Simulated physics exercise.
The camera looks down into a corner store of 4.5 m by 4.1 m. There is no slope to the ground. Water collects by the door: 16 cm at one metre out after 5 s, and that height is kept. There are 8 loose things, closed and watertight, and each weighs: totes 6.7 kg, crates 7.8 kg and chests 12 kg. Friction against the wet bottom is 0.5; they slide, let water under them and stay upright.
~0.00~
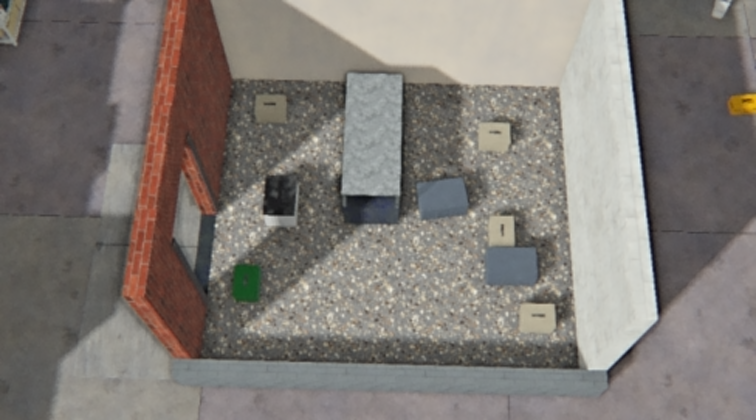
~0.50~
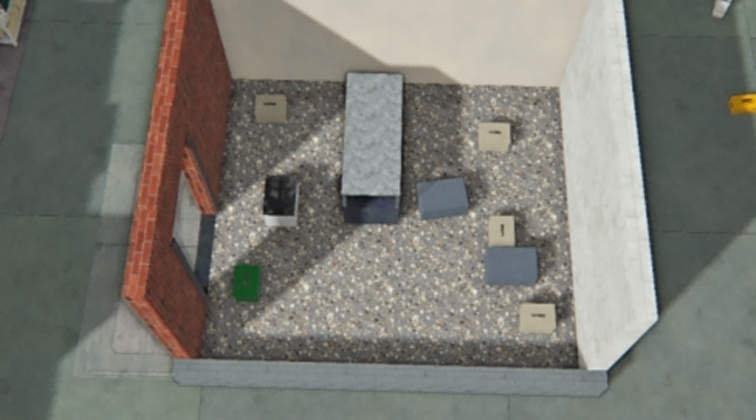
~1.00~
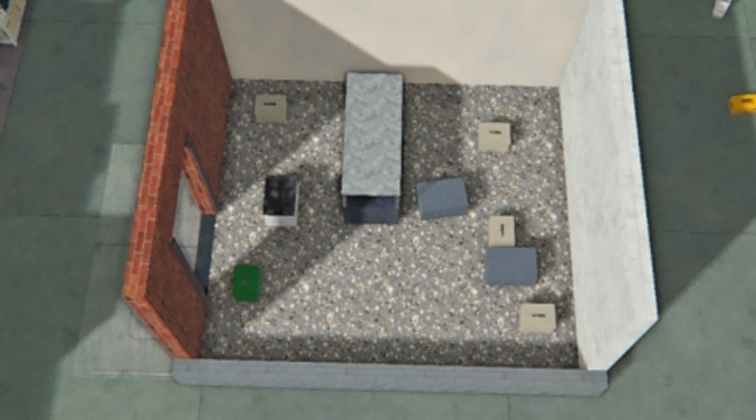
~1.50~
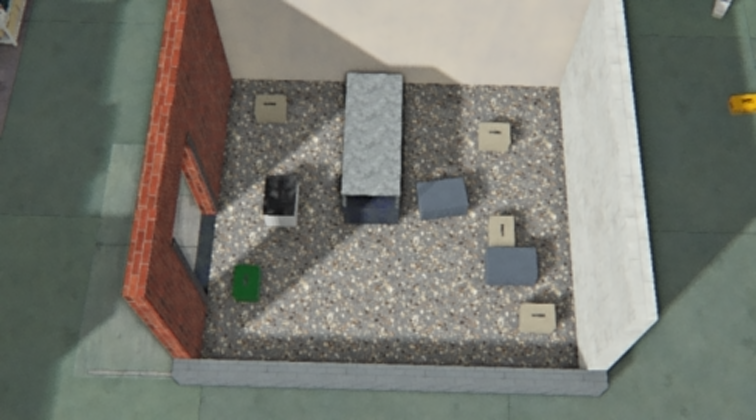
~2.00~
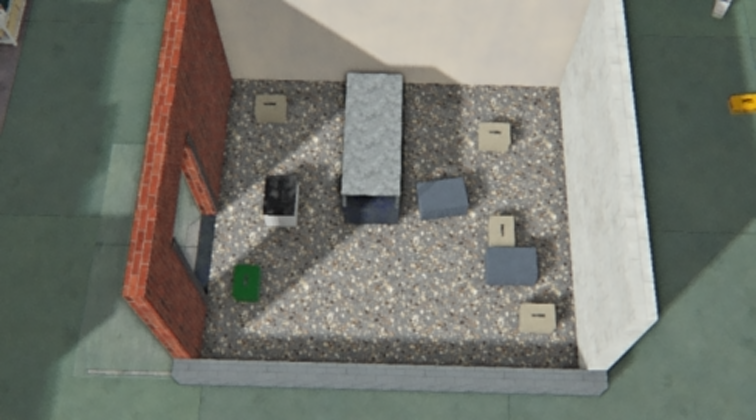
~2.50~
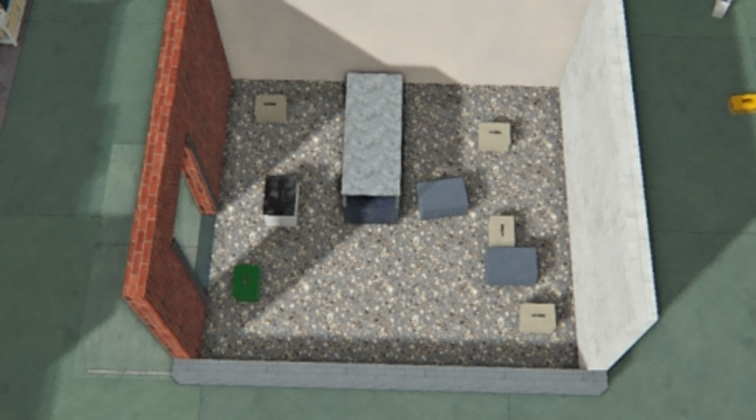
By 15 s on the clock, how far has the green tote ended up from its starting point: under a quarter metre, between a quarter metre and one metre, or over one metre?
Long gone.
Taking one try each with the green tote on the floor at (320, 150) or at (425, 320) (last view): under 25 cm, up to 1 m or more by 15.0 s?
A small shift, then a long trip.
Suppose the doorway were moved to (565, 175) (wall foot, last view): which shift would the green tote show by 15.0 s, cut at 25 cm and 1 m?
The green tote ends up a little way over.
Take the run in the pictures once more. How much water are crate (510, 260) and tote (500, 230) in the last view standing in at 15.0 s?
Some 11 cm at the first, some 10 cm at the second.
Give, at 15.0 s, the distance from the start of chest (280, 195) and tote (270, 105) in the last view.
Respectively 120 and 100 centimetres.
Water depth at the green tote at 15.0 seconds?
Close to 9 centimetres.
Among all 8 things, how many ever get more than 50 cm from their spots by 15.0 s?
By my count, 7.
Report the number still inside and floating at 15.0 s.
7 of them.
After 3.5 s the green tote is near (246, 280), 0.0 m from its start, aground; 0 afloat.
After 6.8 s the green tote is near (325, 323), 1.1 m from its start, aground; 0 afloat.
After 11.0 s the green tote is near (459, 322), 2.6 m from its start, afloat; 4 afloat.
After 15.0 s the green tote is near (563, 242), 3.9 m from its start, afloat; 7 afloat.
